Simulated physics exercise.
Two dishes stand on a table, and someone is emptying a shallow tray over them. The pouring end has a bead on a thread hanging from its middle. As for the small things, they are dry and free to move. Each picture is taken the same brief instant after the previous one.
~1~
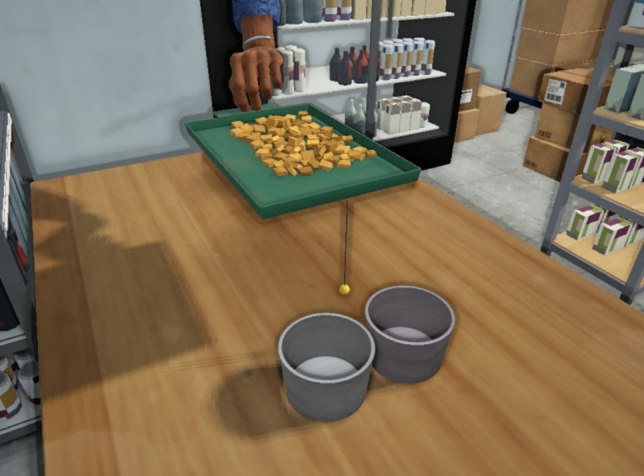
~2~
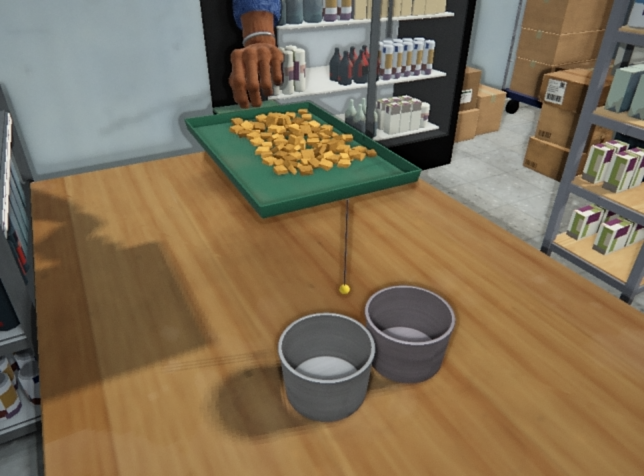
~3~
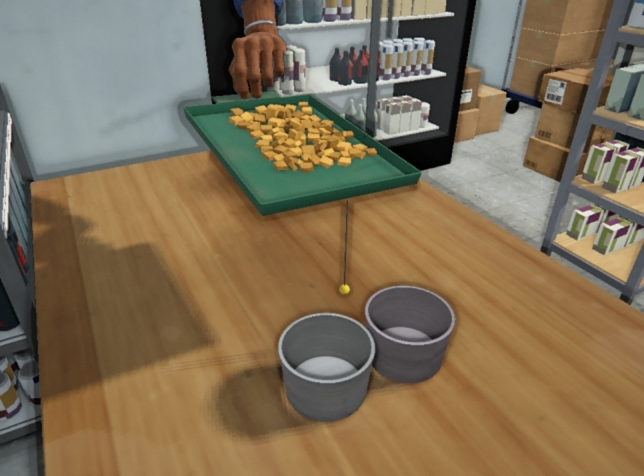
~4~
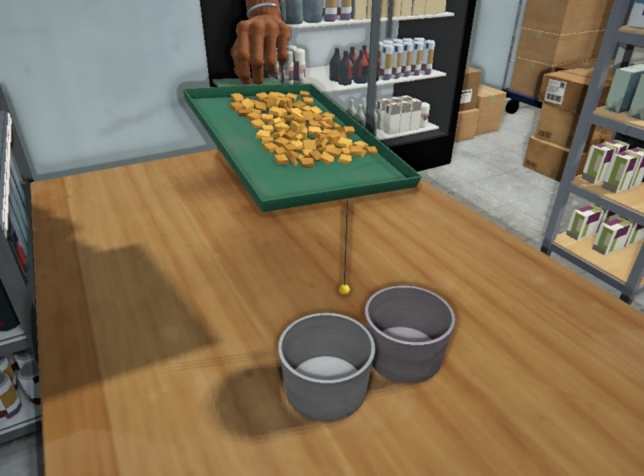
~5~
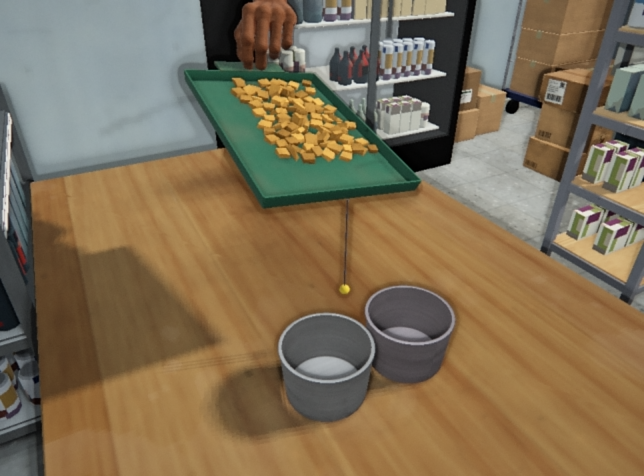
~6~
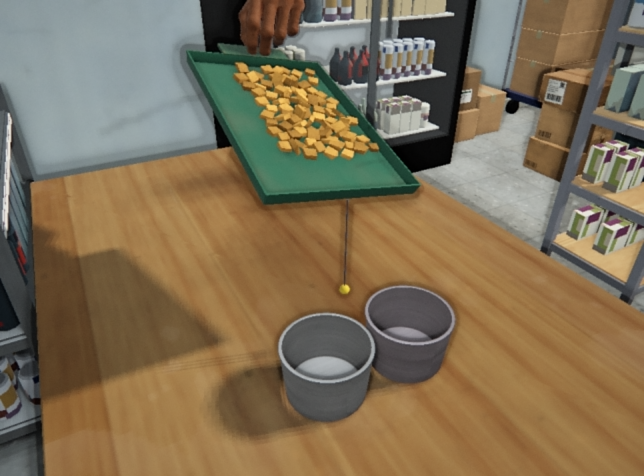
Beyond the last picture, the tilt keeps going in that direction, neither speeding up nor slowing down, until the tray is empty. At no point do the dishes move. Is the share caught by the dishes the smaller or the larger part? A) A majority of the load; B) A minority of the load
B, A minority of the load.
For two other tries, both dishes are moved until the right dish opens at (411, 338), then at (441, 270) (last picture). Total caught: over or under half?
First place: Short of half; second place: Beyond half.
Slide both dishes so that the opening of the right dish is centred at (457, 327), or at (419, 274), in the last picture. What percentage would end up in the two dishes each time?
First placement: Some 0 %; second placement: Some 80 %.
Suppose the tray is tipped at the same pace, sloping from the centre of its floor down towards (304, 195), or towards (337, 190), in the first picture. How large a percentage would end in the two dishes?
The first try yields 70 percent and the second 80 percent.
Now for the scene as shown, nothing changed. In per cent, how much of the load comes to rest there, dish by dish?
For the left dish 0 per cent, for the right dish 20.
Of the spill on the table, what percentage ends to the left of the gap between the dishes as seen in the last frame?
About 10 %.
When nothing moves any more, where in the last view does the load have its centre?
Somewhere around (415, 320) in the final view.
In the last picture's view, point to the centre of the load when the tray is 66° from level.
Roughly at (388, 165).
Shortly afterwards, tray tipped steeply; all but a few on the tray; a little in the air.
Next, tray tipped past a quarter turn; a little on the tray; near a quarter in the right dish; near half outside both; a little in the air.
Some moments later, tray tipped past a quarter turn; near a quarter in the right dish; the bulk outside both.
In the end, tray tipped past a quarter turn; none at all in the left dish; near a quarter in the right dish; the bulk outside both.
